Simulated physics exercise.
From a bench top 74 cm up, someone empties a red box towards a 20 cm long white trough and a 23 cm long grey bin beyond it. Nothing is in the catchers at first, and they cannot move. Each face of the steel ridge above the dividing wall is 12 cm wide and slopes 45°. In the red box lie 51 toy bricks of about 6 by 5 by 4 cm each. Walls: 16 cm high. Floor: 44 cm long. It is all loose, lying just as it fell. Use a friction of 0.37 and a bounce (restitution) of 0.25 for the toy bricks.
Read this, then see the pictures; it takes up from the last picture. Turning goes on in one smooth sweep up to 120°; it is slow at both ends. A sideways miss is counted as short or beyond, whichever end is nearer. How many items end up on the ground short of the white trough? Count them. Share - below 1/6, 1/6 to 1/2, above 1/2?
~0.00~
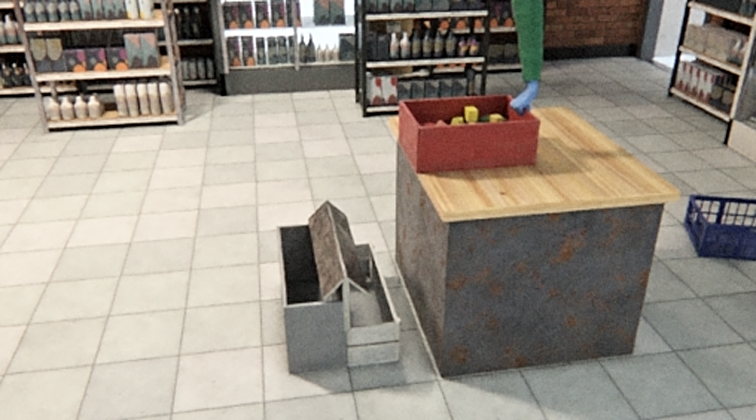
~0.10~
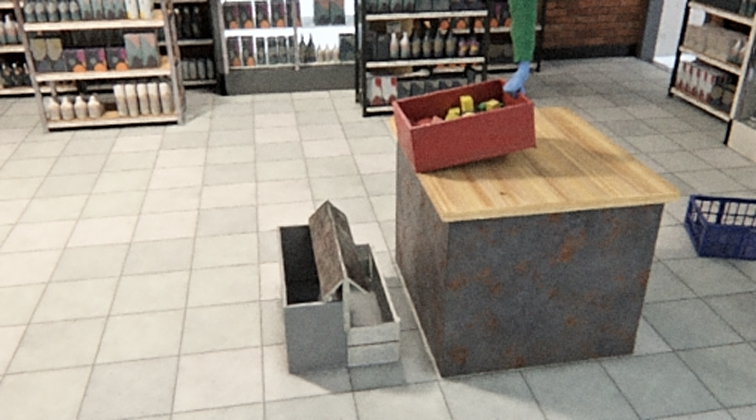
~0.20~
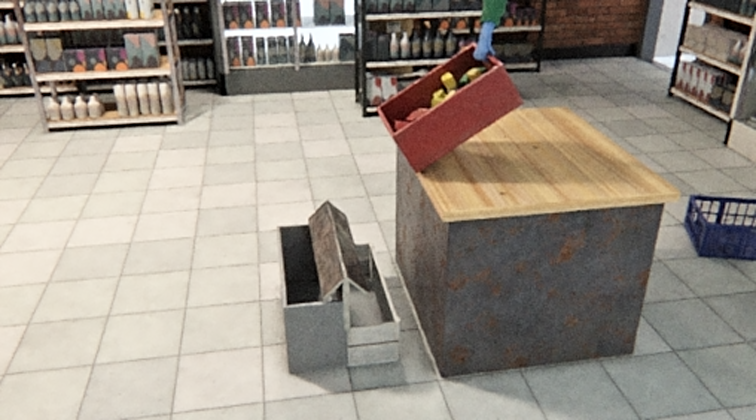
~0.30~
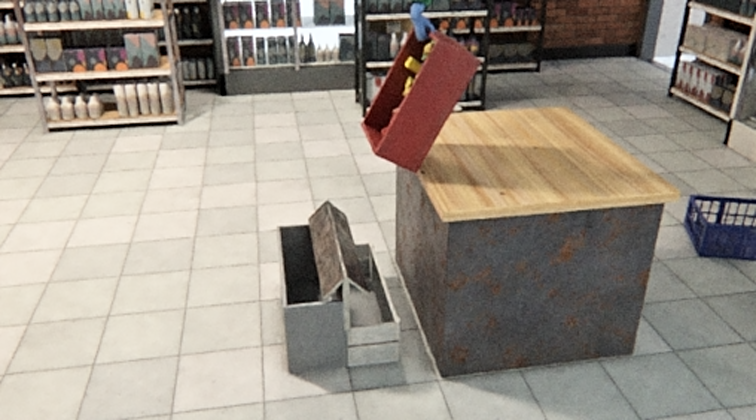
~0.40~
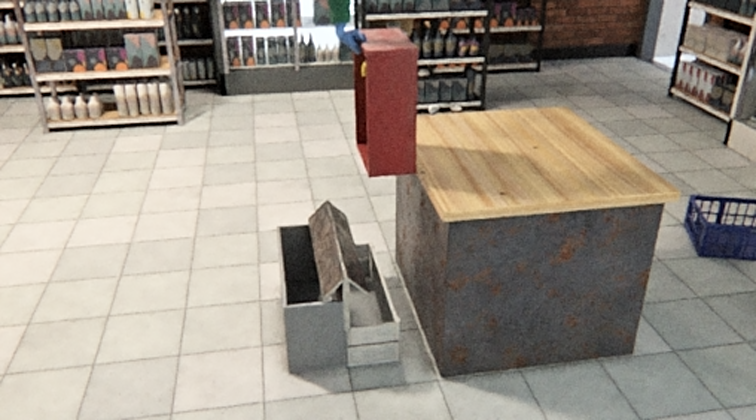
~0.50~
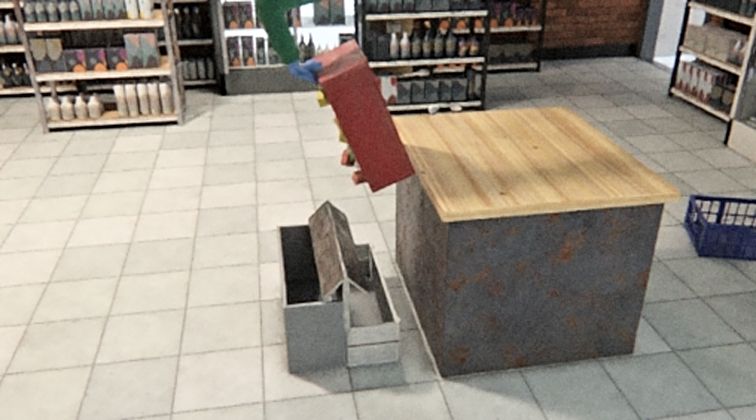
Below 1/6.
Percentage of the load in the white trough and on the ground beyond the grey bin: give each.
Around 0 % in the first place and around 45 % in the second.
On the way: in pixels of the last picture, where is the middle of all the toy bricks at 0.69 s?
About (290, 214).
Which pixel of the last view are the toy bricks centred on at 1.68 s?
About (295, 315).
After 0.69 s, tilt 120°; 6 still in the red box, 1 in the white trough, 2 in the grey bin and 42 in the air.
After 0.92 s, tilt 120°; 1 in the white trough, 17 in the grey bin, 22 on the ground beyond the grey bin and 11 in the air.
After 1.26 s, tilt 120°; 21 in the grey bin, 3 on the ground short of the white trough, 24 on the ground beyond the grey bin and 3 in the air.
When it is over (at 1.68 s), 23 in the grey bin, 4 on the ground short of the white trough and 24 on the ground beyond the grey bin. Asked share, 4 of 51, 8 per cent.
